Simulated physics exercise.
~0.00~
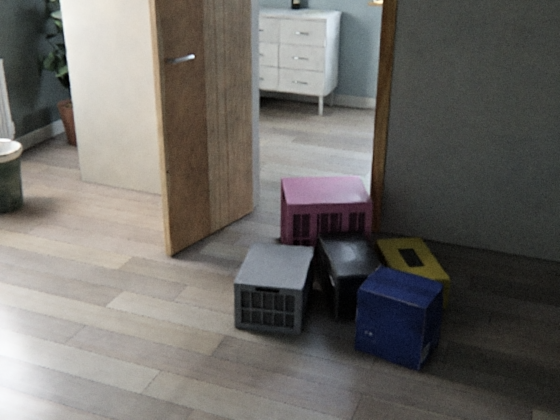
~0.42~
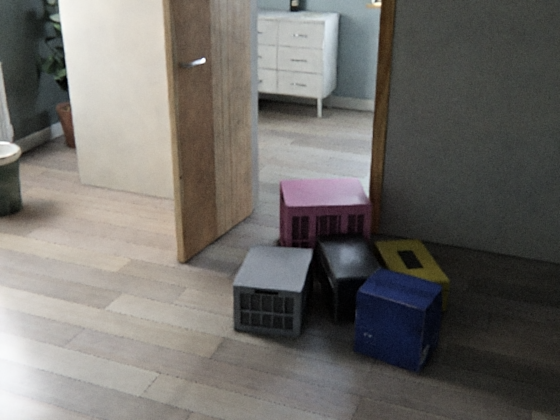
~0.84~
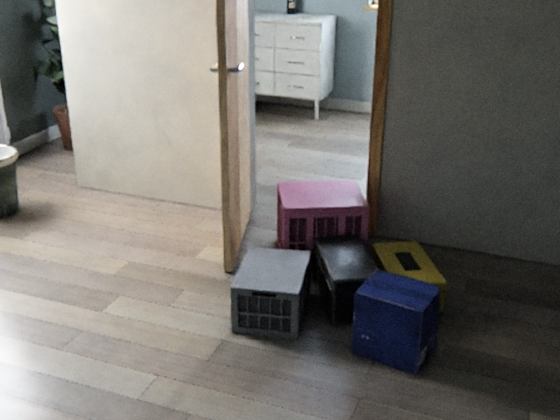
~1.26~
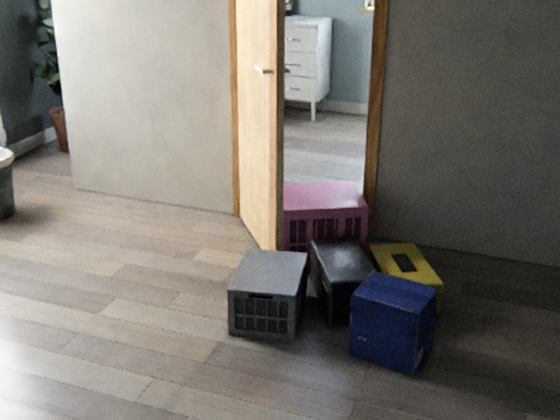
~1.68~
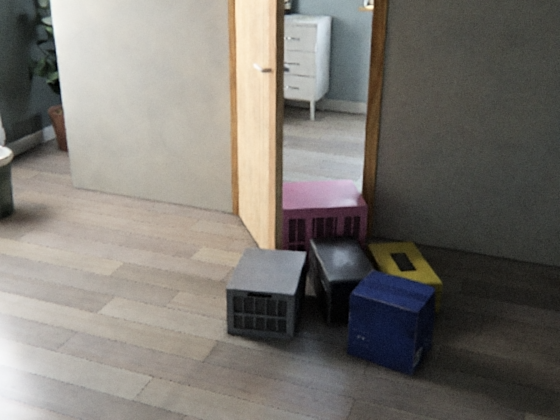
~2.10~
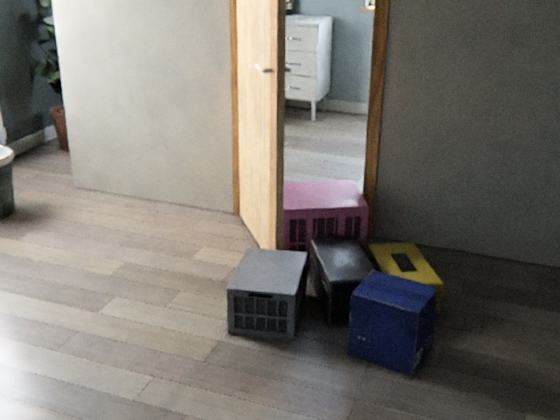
In this clip, an open wooden door swings partway toward its frame, with pink, grey, black, yellow and blue boxes clustered on the floor by the doorway. It comes to rest still ajar against the pink box, and the boxes stay in place.
